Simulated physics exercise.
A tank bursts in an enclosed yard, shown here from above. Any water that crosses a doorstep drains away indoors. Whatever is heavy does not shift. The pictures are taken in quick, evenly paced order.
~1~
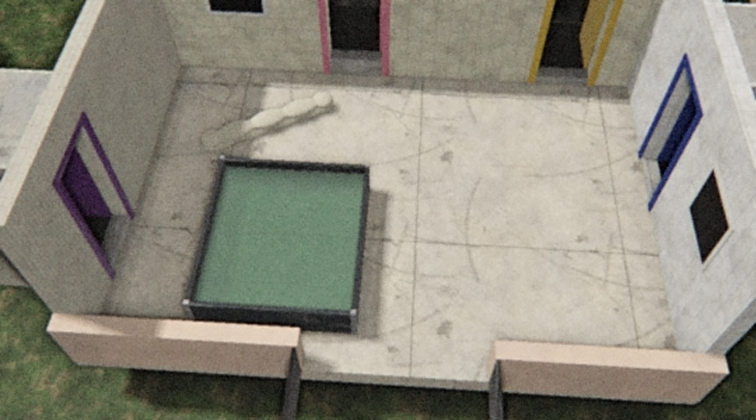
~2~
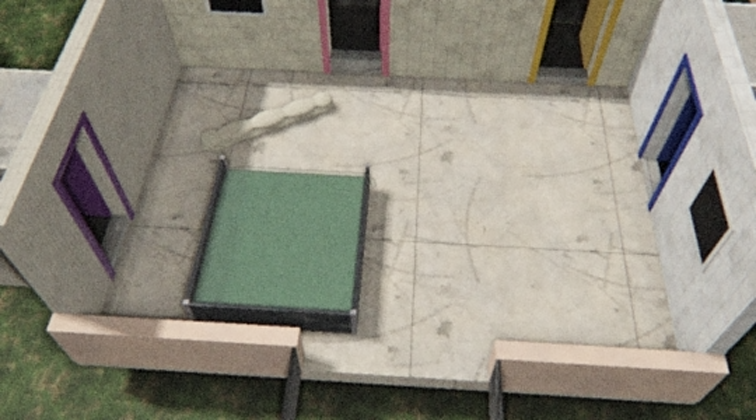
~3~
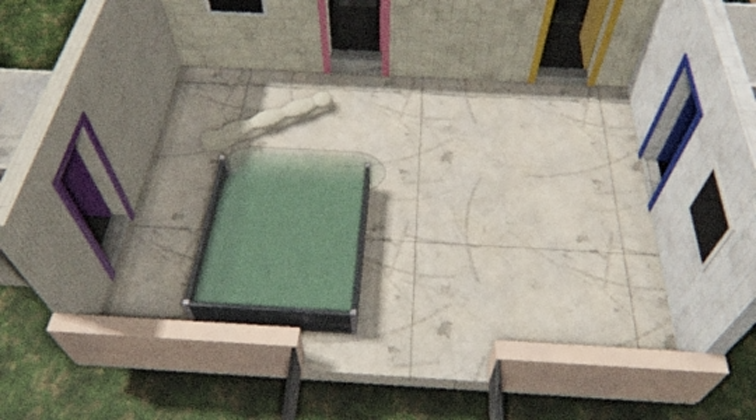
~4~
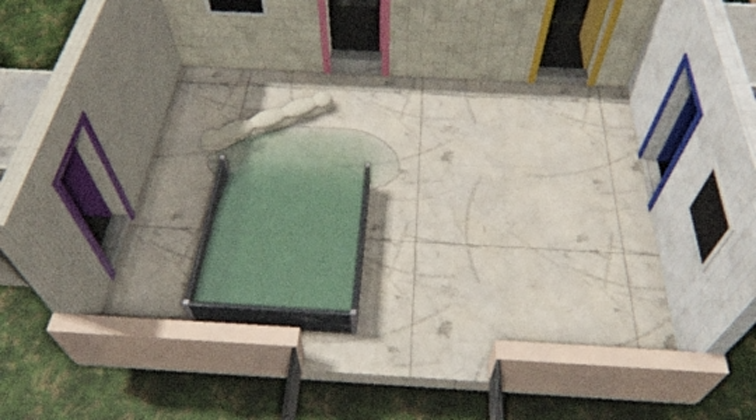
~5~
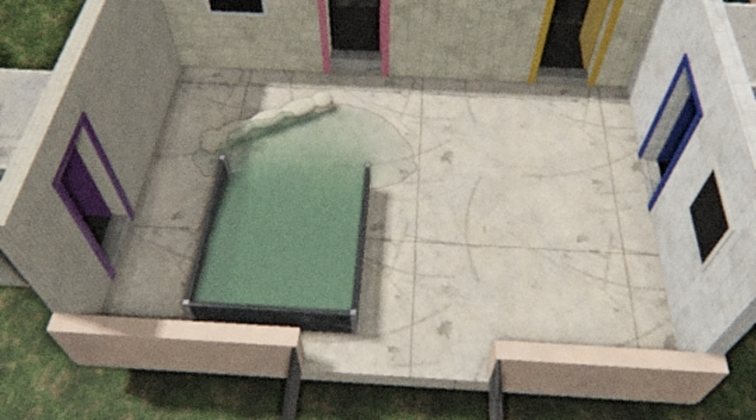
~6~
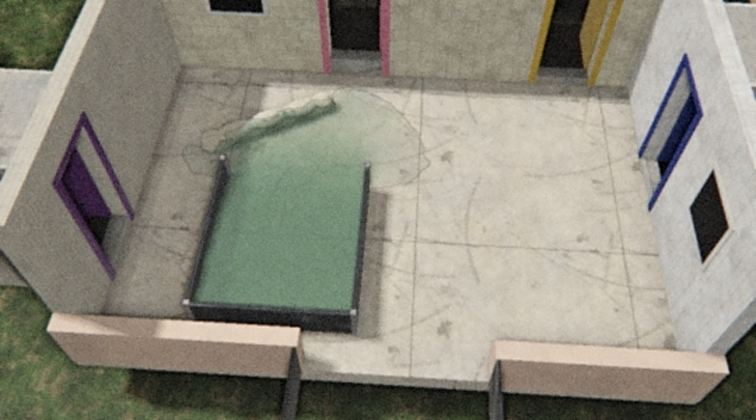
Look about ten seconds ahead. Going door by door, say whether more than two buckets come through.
Through the blue door, more than two; through the yellow door, two or fewer; through the pink door, two or fewer; through the purple door, two or fewer.
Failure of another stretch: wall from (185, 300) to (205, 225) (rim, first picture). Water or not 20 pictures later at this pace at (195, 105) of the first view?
At that place: Wet.
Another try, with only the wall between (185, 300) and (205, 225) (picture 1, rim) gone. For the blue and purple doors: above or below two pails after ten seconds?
In that setup the blue door keeps within bounds, but the purple door runs over the limit.
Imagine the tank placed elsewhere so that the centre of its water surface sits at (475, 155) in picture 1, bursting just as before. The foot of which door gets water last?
The purple door.
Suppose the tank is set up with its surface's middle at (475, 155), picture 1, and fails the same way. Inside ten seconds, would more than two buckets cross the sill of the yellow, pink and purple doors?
The yellow door overshoots the limit, the pink door falls short, and the purple door falls short.
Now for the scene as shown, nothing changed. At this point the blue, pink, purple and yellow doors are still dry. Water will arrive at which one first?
That's the one in pink.
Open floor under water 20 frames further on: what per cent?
Around 50 percent.
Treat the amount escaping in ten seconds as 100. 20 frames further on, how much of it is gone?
My estimate is roughly 0 percent.
A moment on, water covers 20 % of the floor; the blue door not reached, the yellow door not reached, the pink door wet at the sill, nothing in, the purple door not reached.
Next, water covers 35 % of the floor; the blue door not reached, the yellow door not reached, the pink door wet at the sill, nothing in, the purple door wet at the sill, nothing in.
Then, water covers 50 % of the floor; the blue door wet at the sill, nothing in, the yellow door wet at the sill, nothing in, the pink door wet at the sill, nothing in, the purple door wet at the sill, nothing in.
Later, water covers 75 % of the floor; the blue door over two buckets in, the yellow door under two buckets in, the pink door wet at the sill, nothing in, the purple door wet at the sill, nothing in.
In the end, water covers 95 % of the floor; the blue door far over two buckets in, the yellow door under two buckets in, the pink door wet at the sill, nothing in, the purple door wet at the sill, nothing in.
